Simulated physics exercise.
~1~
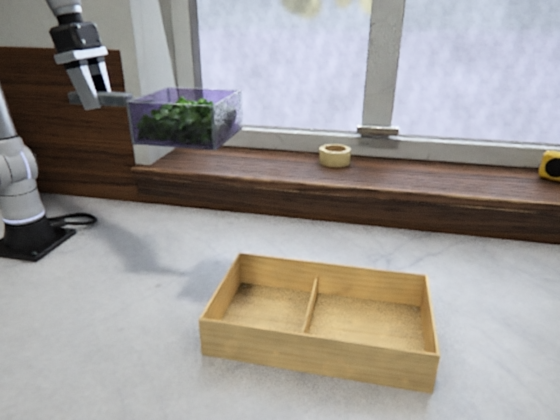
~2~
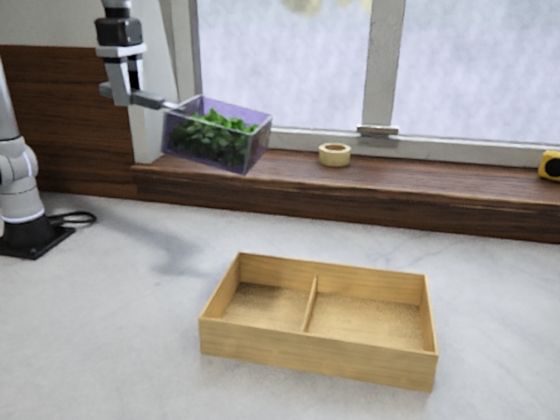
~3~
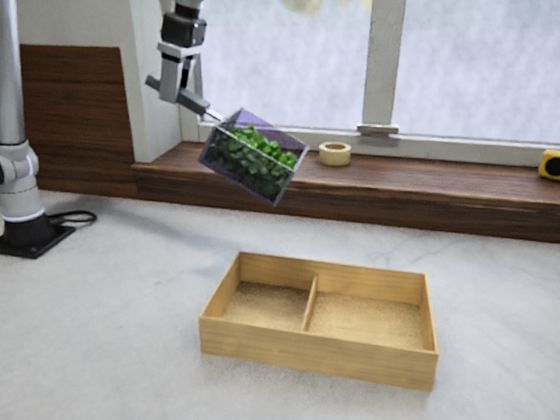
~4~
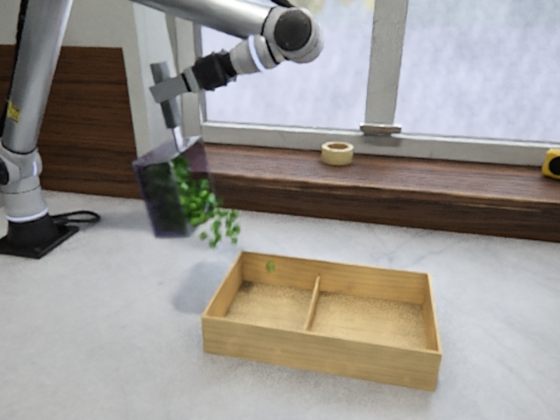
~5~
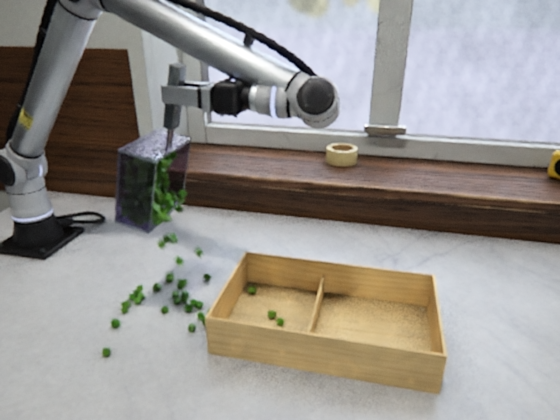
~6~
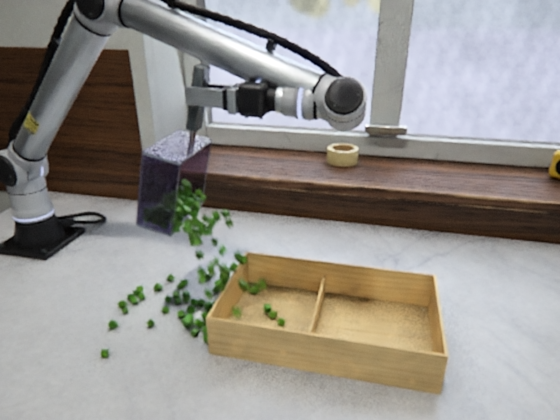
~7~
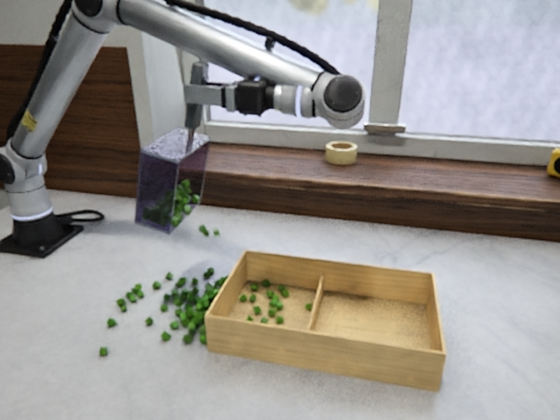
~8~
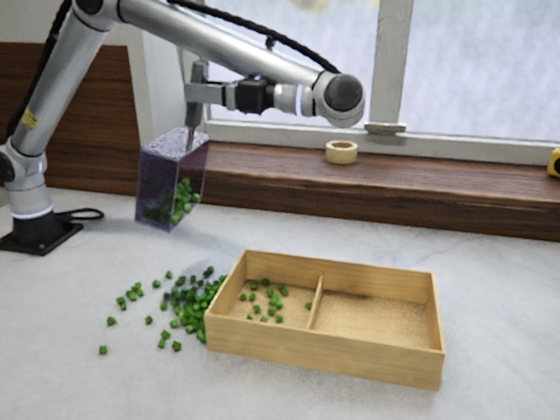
On a pale marble-like countertop below a frosted window, seen from the front and slightly above, a grey robot arm at left grips a clear, purplish box of small green pieces. A shallow wooden crate with a divider sits right of centre, and a roll of tape rests on the brown sill. The arm carries the box right and down, tipping it, then swings it back left while turning it steeply. Green pieces spill onto the counter, and more tumble out as the box shifts slightly right. Finally the arm holds still, with most pieces heaped and scattered left of the crate, some in its left compartment and others still in the box.
